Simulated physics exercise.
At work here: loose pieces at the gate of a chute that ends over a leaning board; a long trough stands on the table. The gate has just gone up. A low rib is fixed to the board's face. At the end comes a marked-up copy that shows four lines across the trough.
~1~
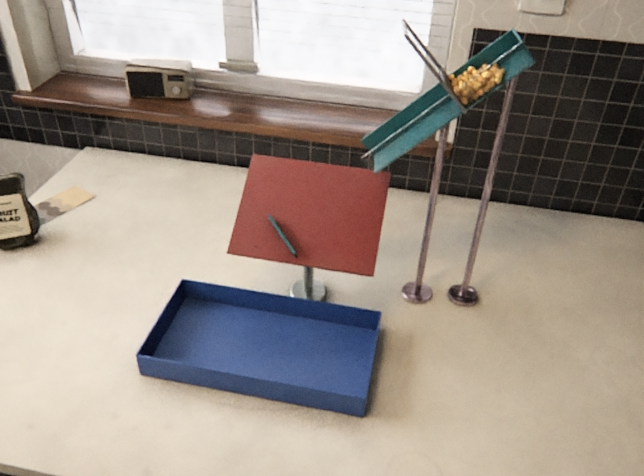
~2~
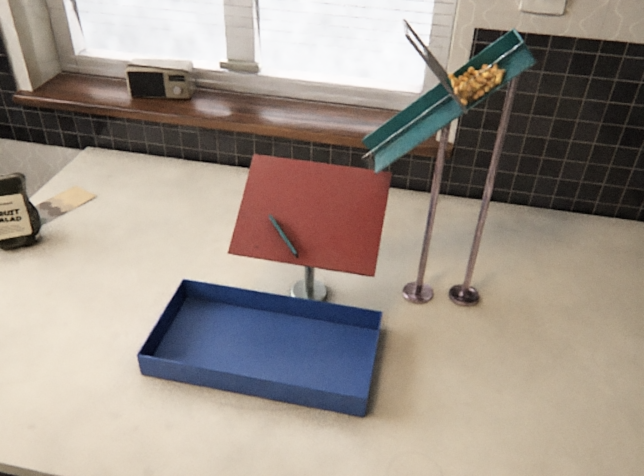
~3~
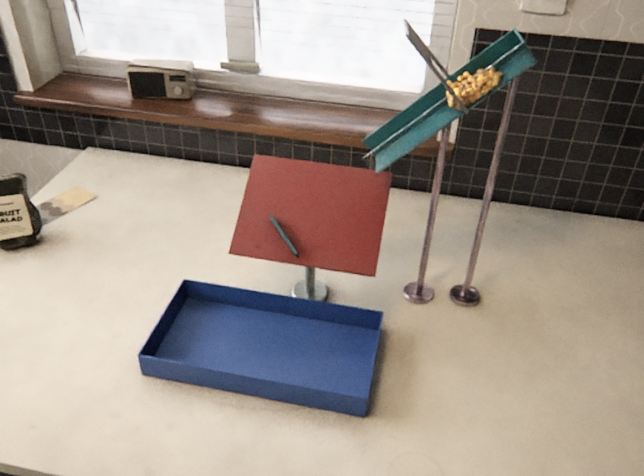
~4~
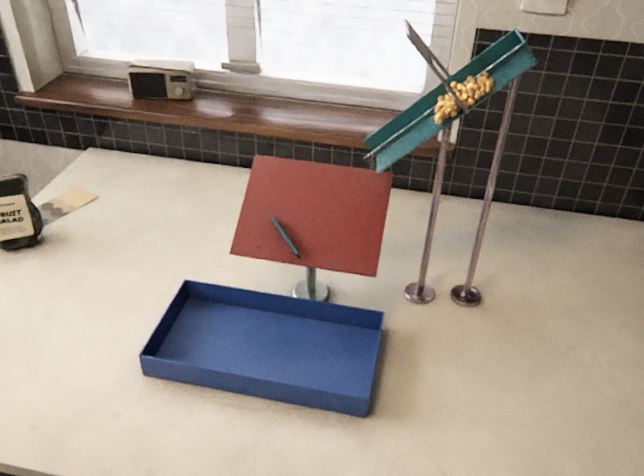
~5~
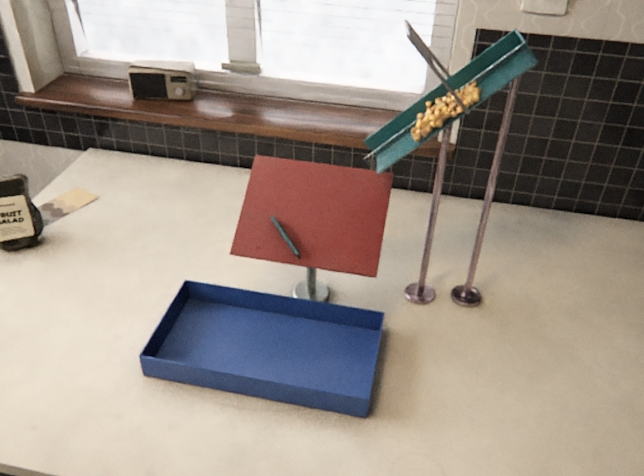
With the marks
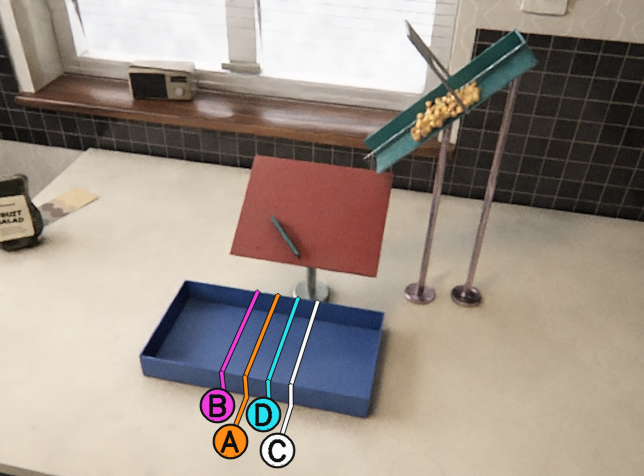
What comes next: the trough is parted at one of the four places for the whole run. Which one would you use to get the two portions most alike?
Take C.
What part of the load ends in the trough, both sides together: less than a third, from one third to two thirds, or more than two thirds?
About that: More than two thirds.
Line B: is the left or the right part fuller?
The right side.
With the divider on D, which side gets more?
More lands on the right.
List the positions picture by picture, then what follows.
In the first frame, load behind the gate near (474, 81), dried chickpeas; lip of the chute near (375, 164), sloping fairly steeply.
In the second frame, middle of the board near (311, 212), tilted fairly steeply; middle of its low edge near (300, 265); of its high edge near (322, 163).
In the third frame, front corners of the trough near (138, 355) and (367, 398), empty; front of the load near (451, 101).
In the fourth frame, middle of the load near (458, 95); its front near (437, 118), close to a quarter of the way to the lip; rib from (271, 215) to (298, 254).
In the fifth frame, middle of the load near (446, 110); its front near (415, 134), close to half of the way to the lip.
On the marked copy, line A crosses the front rim at (245, 376); line B crosses the front rim at (222, 371); line C crosses the front rim at (291, 384); line D crosses the front rim at (268, 380).
If A is chosen, of what is caught, a small share on the left of the divider, the bulk on the right.
If B is chosen, of what is caught, a small share on the left of the divider, all but a few on the right.
If C is chosen, of what is caught, close to half on the left of the divider, close to half on the right.
If D is chosen, of what is caught, a small share on the left of the divider, the bulk on the right.
